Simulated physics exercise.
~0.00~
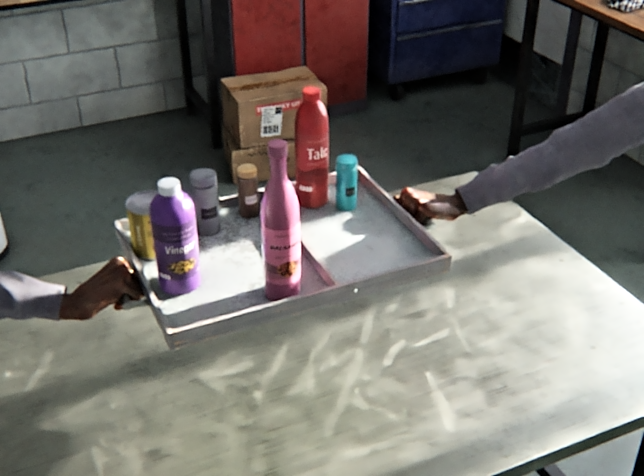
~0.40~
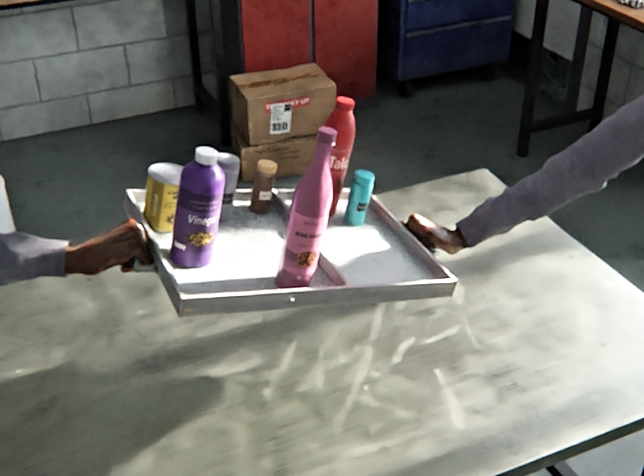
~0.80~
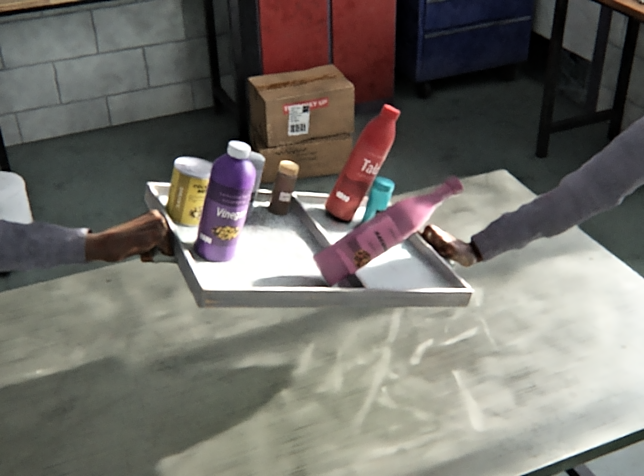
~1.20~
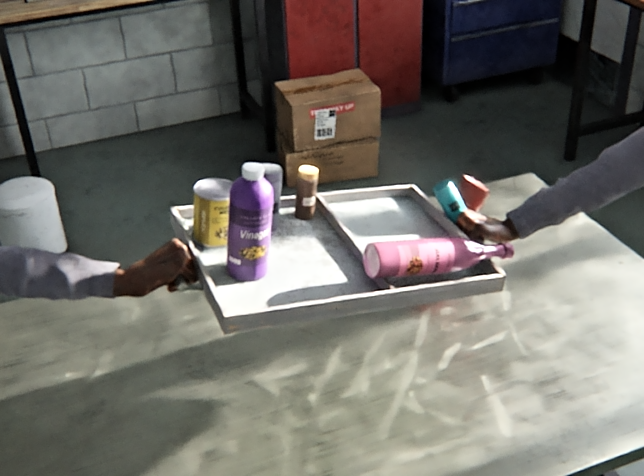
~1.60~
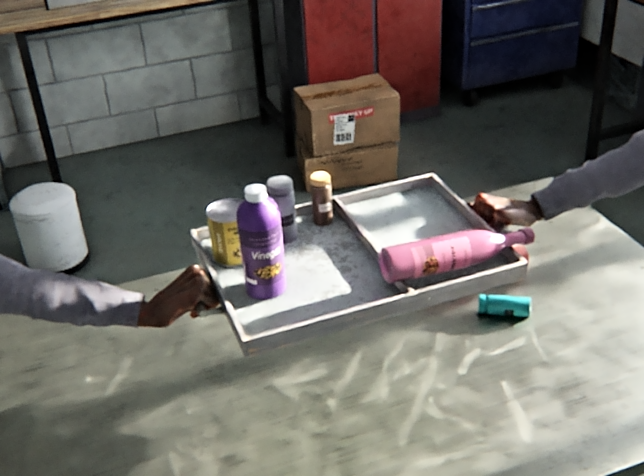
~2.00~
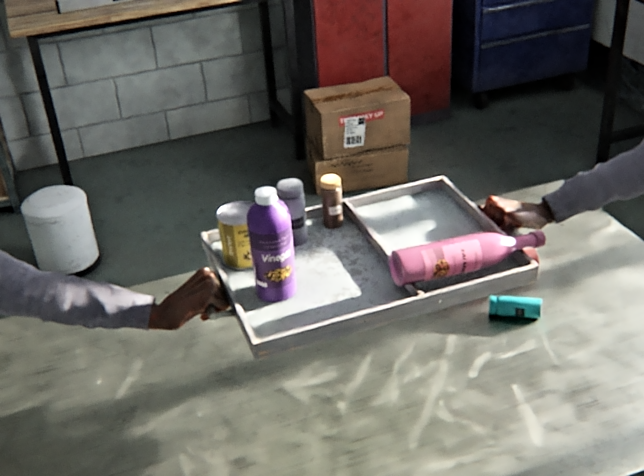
Two hands hold a pale, rimmed serving tray by its ends above a grey table in a workshop-like room, seen from above, with cardboard boxes and red and blue cabinets behind. A yellow tin, a purple bottle and grey and brown shakers stand on the left, with pink and red bottles and a turquoise shaker farther right. The tray tips down to the right, and the pink bottle topples onto its side. The red bottle and turquoise shaker tumble over the right end as the tray levels. Finally, the pink bottle lies on the tray, the turquoise shaker rests on the table, the red bottle is out of sight, and the left-hand items still stand.
